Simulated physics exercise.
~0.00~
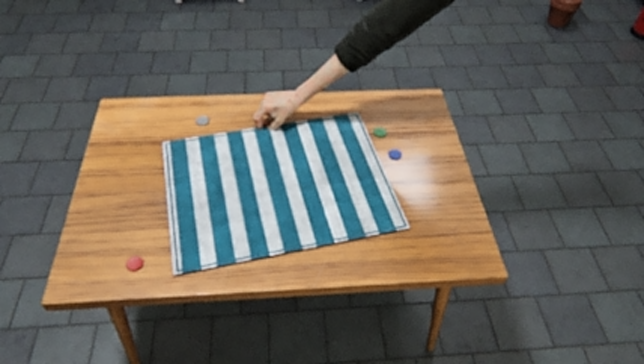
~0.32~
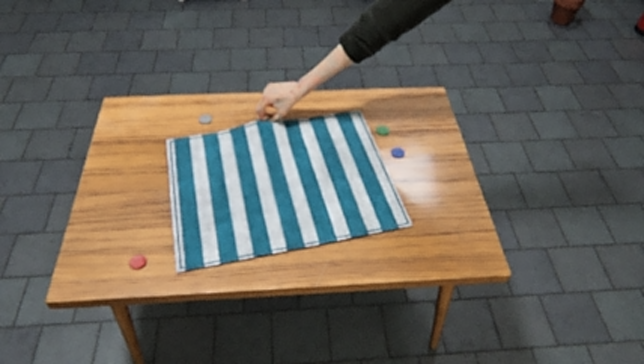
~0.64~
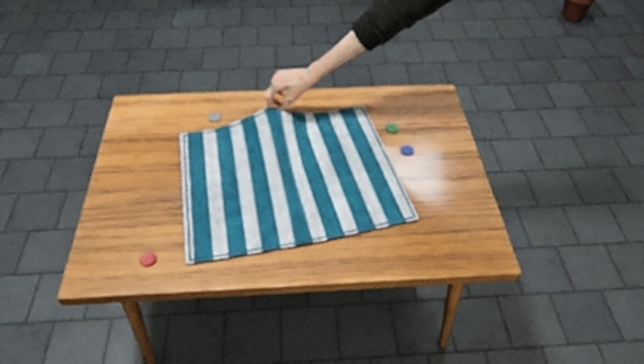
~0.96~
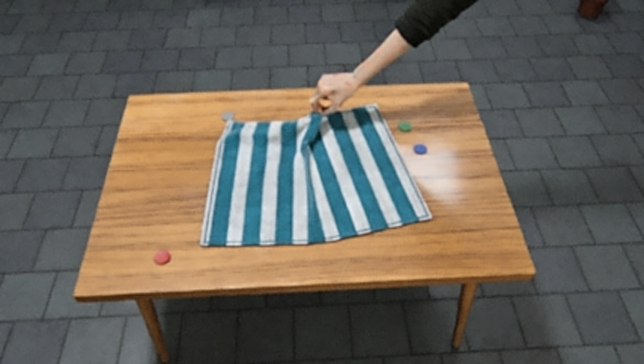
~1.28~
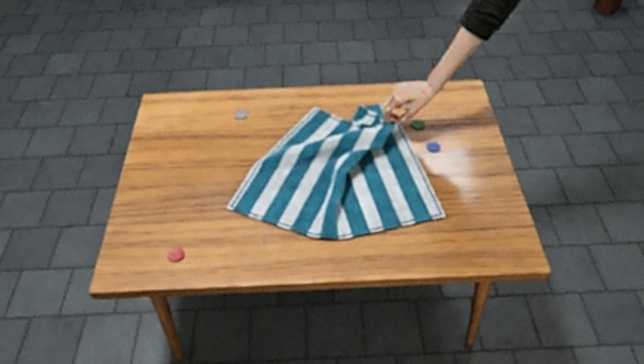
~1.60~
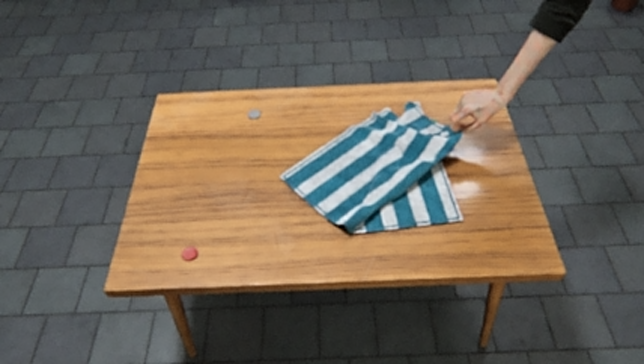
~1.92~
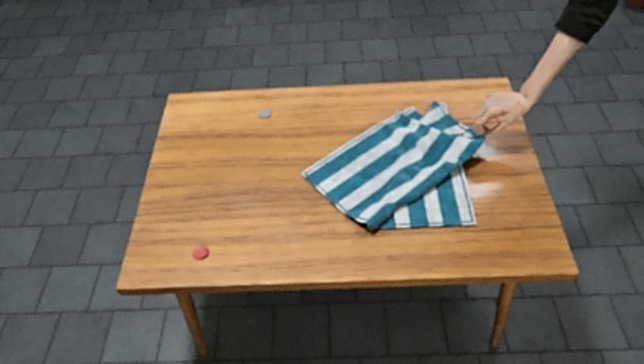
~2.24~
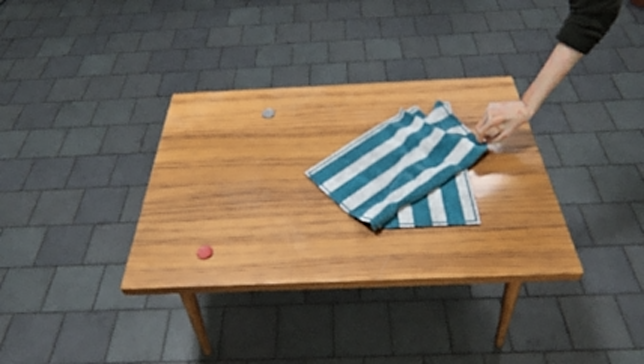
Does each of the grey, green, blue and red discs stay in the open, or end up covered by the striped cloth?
The grey and red discs stay in the open. The green and blue discs end up covered by the cloth.
We see a hand take the far edge of a teal and white striped cloth on a wooden table and draw it to the right, folding it over the green and blue discs, which end hidden beneath it, while the grey and red discs remain in the open.
